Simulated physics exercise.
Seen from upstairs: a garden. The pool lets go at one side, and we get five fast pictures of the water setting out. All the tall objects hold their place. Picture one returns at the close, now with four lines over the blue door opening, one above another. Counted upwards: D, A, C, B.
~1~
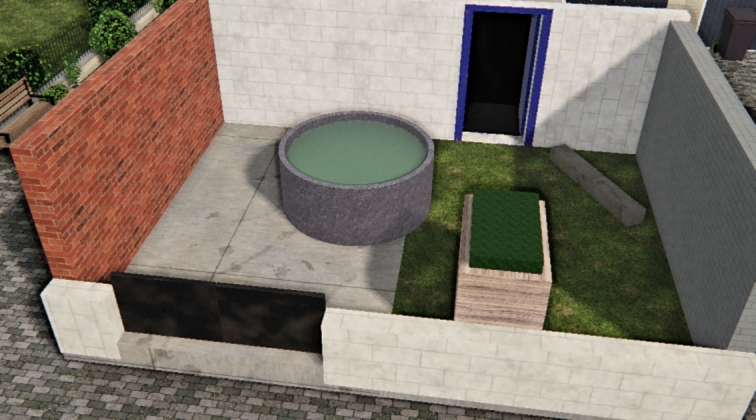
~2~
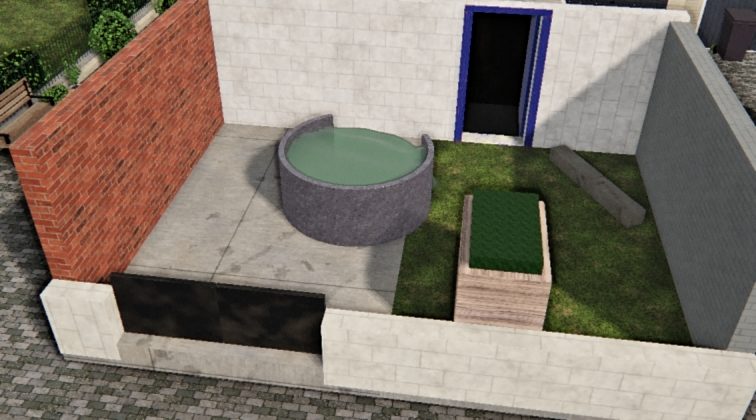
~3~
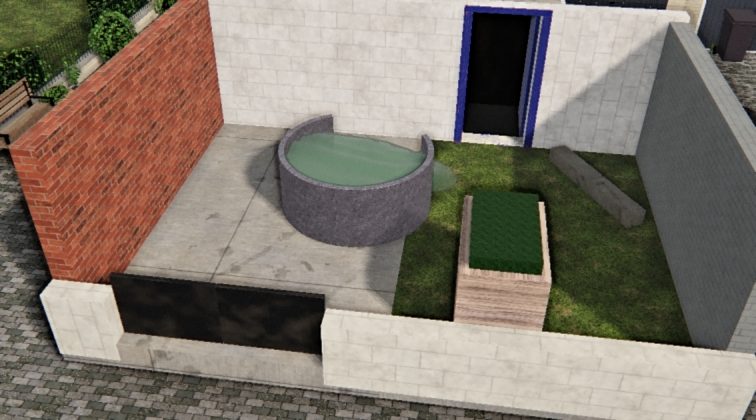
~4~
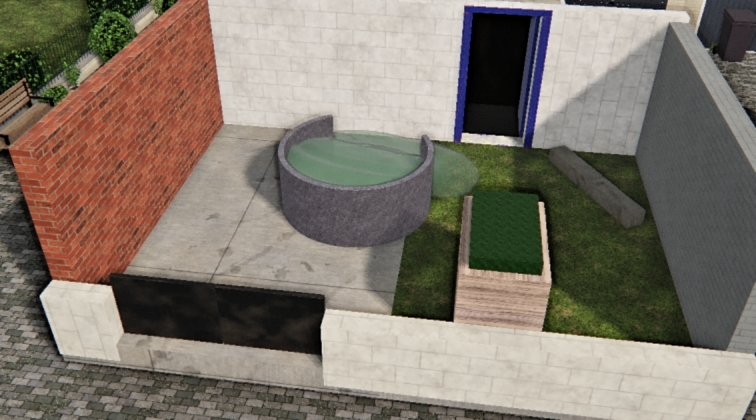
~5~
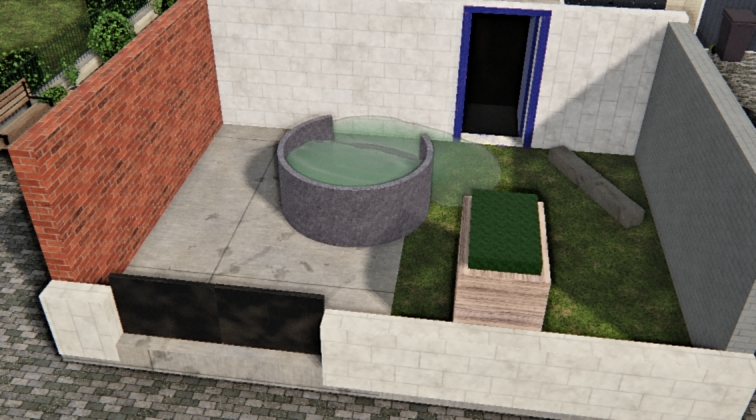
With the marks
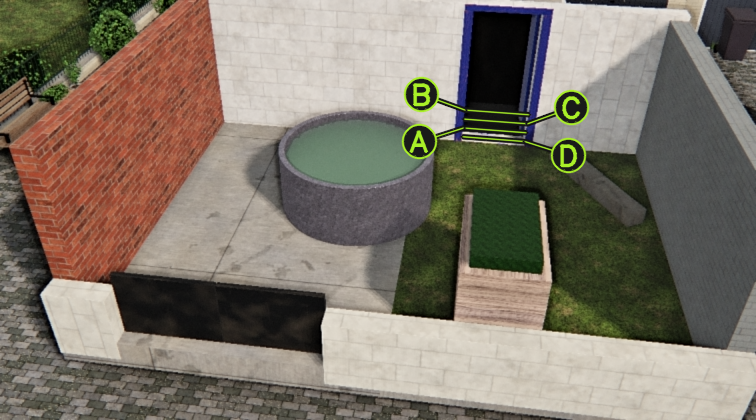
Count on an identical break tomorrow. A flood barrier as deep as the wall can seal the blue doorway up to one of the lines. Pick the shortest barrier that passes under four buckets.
Go for A.
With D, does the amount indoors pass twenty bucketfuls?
No, it does not.
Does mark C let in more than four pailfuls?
No, that is safe.
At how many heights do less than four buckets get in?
Three.
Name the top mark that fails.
That is mark D.
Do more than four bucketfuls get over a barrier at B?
No, not at all.
On the marked copy, A at (494, 130); B at (496, 112); C at (495, 121); D at (493, 139); from the bottom up D, A, C, B.
With A, a splash gets over, under a bucket.
With B, nothing gets over.
With C, nothing gets over.
With D, about 7 bucketfuls get in.
